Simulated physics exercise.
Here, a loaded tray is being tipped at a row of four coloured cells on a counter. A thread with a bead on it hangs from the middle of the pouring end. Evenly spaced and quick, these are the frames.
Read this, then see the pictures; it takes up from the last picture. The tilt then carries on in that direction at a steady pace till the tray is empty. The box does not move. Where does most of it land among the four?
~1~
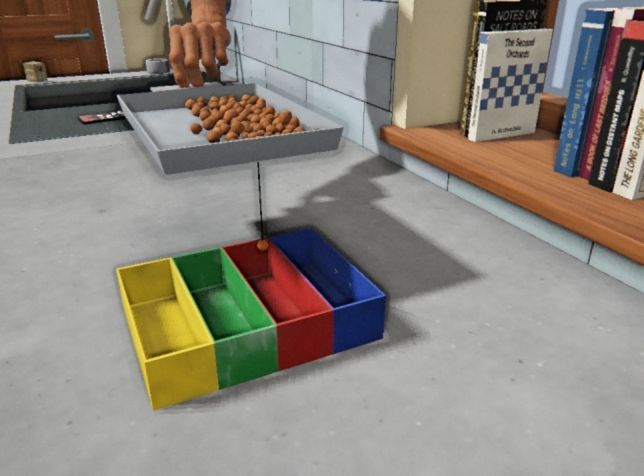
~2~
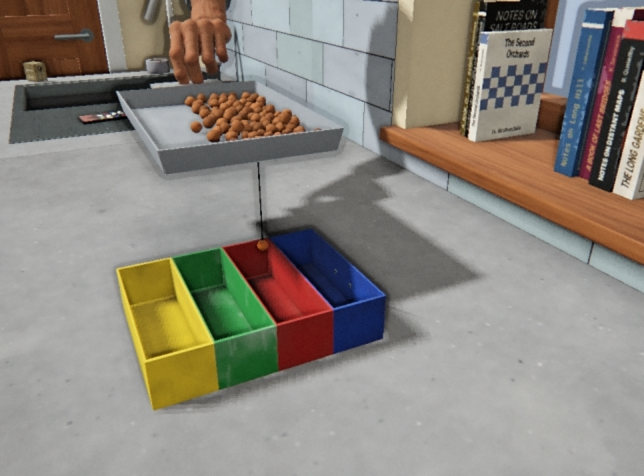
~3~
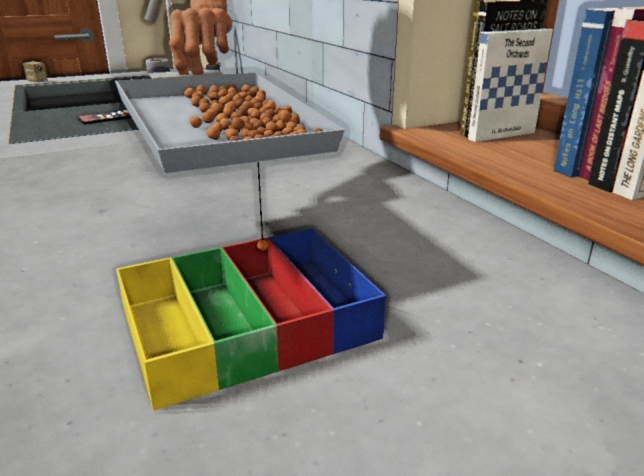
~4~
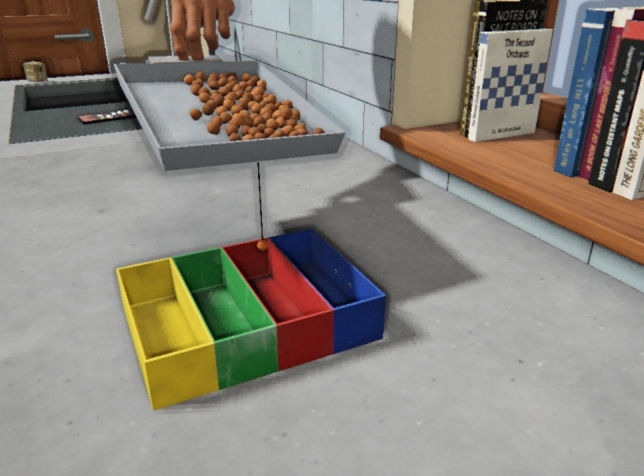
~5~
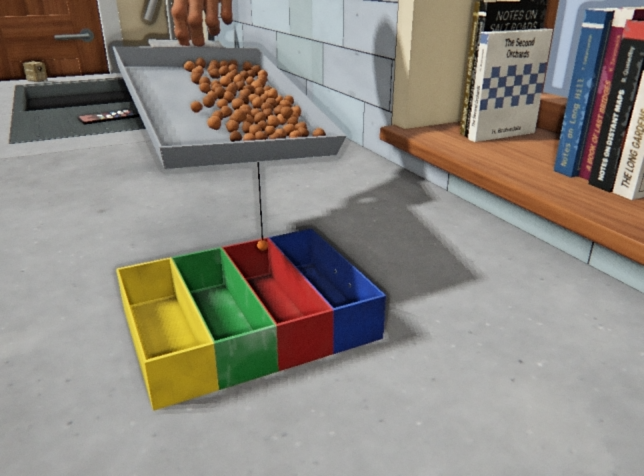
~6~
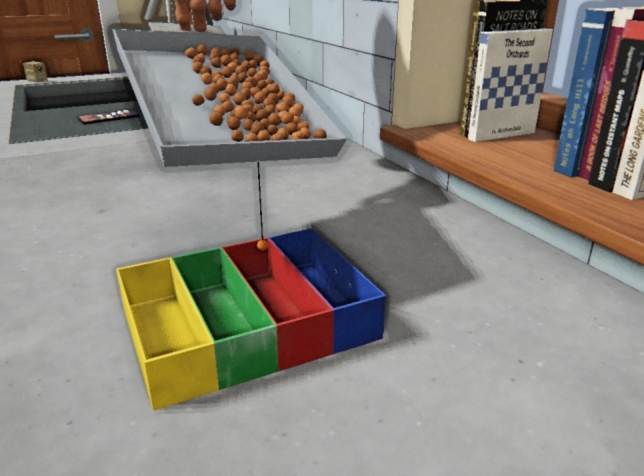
Most of it lands in the blue cell.
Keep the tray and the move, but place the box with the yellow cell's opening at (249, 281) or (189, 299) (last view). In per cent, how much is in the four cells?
Roughly 100% on the first try and 90% on the second.
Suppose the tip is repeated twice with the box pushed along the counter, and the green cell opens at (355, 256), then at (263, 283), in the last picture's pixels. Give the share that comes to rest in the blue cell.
I'd say about 0 percent, followed by about 40 percent.
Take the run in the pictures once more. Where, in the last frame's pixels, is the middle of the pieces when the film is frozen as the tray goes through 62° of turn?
I'd mark the middle close to (288, 99).
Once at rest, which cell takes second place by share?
Red.
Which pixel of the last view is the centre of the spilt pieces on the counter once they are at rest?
The middle is around (411, 289).
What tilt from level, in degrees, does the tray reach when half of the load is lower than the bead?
Reading: Some 115°.
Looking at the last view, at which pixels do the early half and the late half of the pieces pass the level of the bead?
Roughly (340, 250) first, then roughly (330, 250).
Shortly afterwards, tray tipped steeply; the whole lot on the tray.
Next, tray tipped past a quarter turn; all but a few on the tray; only a few falling or outside the box.
Some moments later, tray tipped past a quarter turn; near half in the blue cell; near a quarter in the red cell; only a few in the yellow cell; only a few in the green cell; near a third falling or outside the box.
In the end, tray tipped past a quarter turn; near half in the blue cell; near a quarter in the red cell; only a few in the yellow cell; only a few in the green cell; near a third outside the box.
